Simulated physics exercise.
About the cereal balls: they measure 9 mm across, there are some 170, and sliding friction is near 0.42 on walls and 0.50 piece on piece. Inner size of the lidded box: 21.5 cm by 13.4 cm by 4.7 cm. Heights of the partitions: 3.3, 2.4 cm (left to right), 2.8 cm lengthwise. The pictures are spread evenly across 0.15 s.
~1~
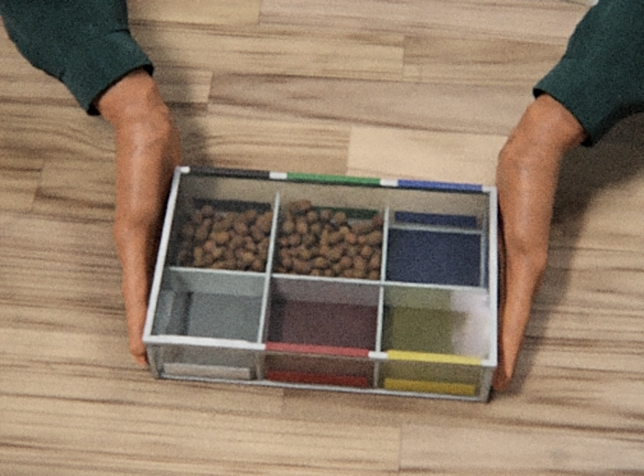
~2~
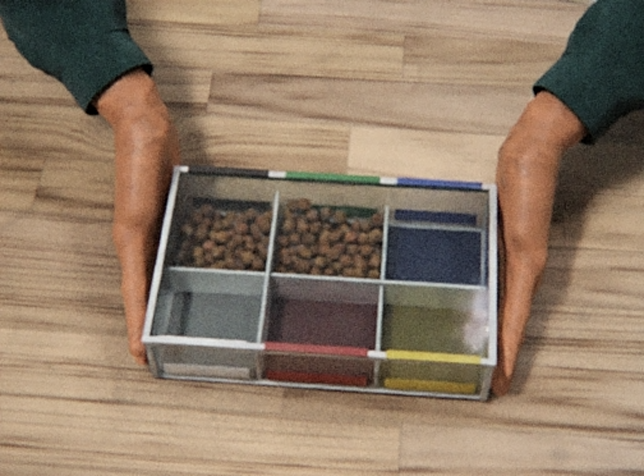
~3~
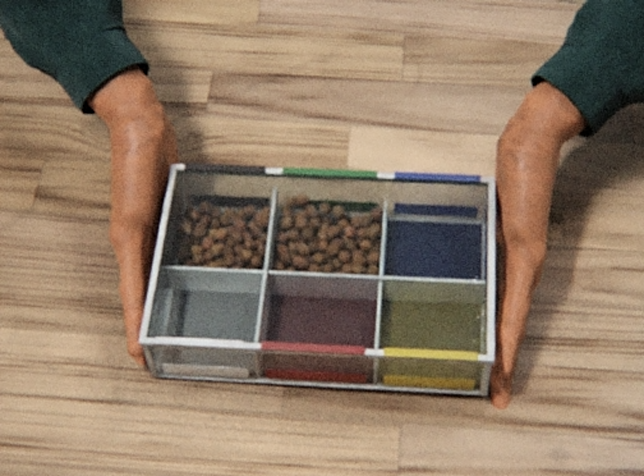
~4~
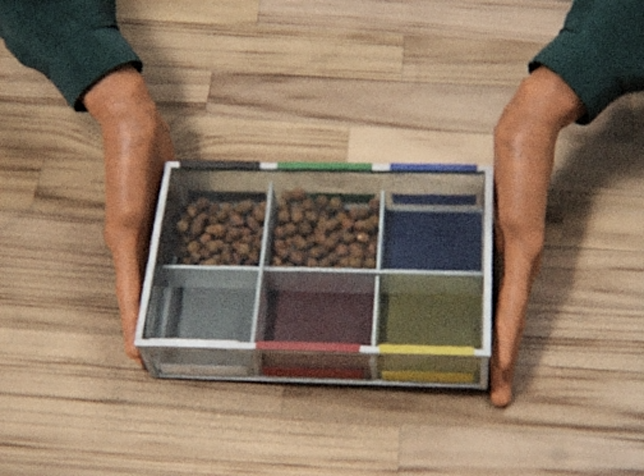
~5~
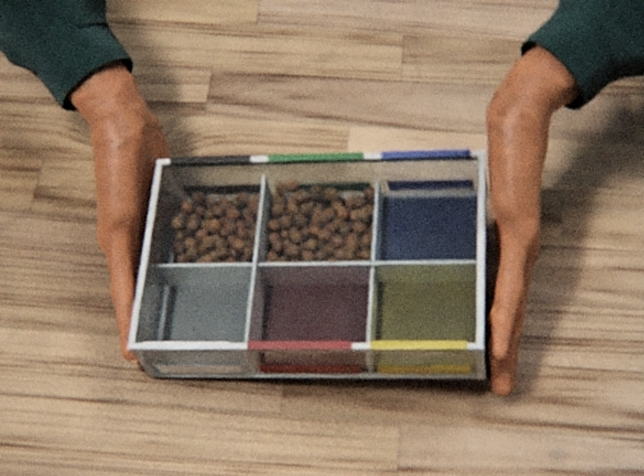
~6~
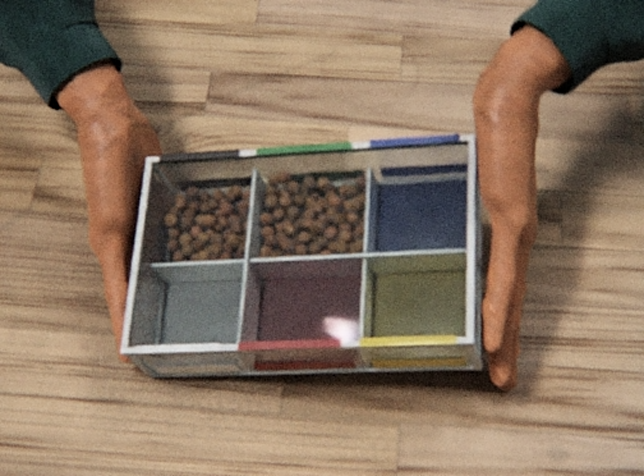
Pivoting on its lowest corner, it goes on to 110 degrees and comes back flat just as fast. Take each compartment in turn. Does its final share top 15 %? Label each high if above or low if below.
Red compartment: Low; blue compartment: Low; green compartment: High; yellow compartment: Low; white compartment: High; black compartment: High.
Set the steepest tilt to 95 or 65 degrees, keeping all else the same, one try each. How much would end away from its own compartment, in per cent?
Around 30 and 15 in a hundred, respectively.
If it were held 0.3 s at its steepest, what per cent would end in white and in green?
In that case white 35; green 35.
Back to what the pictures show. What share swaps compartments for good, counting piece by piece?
Around 40 in a hundred.
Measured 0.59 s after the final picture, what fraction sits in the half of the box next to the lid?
Roughly 70 per cent.
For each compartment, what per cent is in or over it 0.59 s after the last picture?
It splits as red 5, blue 0, green 45, yellow 0, white 10 and black 35 percent.
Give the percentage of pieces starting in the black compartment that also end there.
Something like 80 in a hundred.
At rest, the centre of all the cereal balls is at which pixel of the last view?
Close to pixel (218, 276).
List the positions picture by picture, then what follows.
In the first frame, box tilt 0 degrees, front corners at (150, 338) and (489, 362); green 60 %, black 40 %.
In the second frame, box tilt 1 degrees, front corners at (149, 338) and (489, 361).
In the third frame, box tilt 3 degrees, front corners at (147, 339) and (487, 357).
In the fourth frame, box tilt 6 degrees, front corners at (142, 341) and (484, 351), lowest corner left front.
In the fifth frame, box tilt 11 degrees, front corners at (135, 345) and (477, 344), lowest corner left front.
In the sixth frame, box tilt 17 degrees, front corners at (128, 349) and (467, 338), lowest corner left front; green 60 %, black 40 %.
Then, 0.59 s after the last picture, tilt 110 degrees; red 5 %, green 45 %, white 10 %, black 35 %.
Then, 0.99 s after the last picture, tilt 48 degrees; green 35 %, white 35 %, black 30 %.
Then, 1.46 s after the last picture, tilt 0 degrees; red 5 %, green 30 %, white 35 %, black 30 %.
In the end, red 5 %, blue 0 %, green 30 %, yellow 0 %, white 35 %, black 30 %.
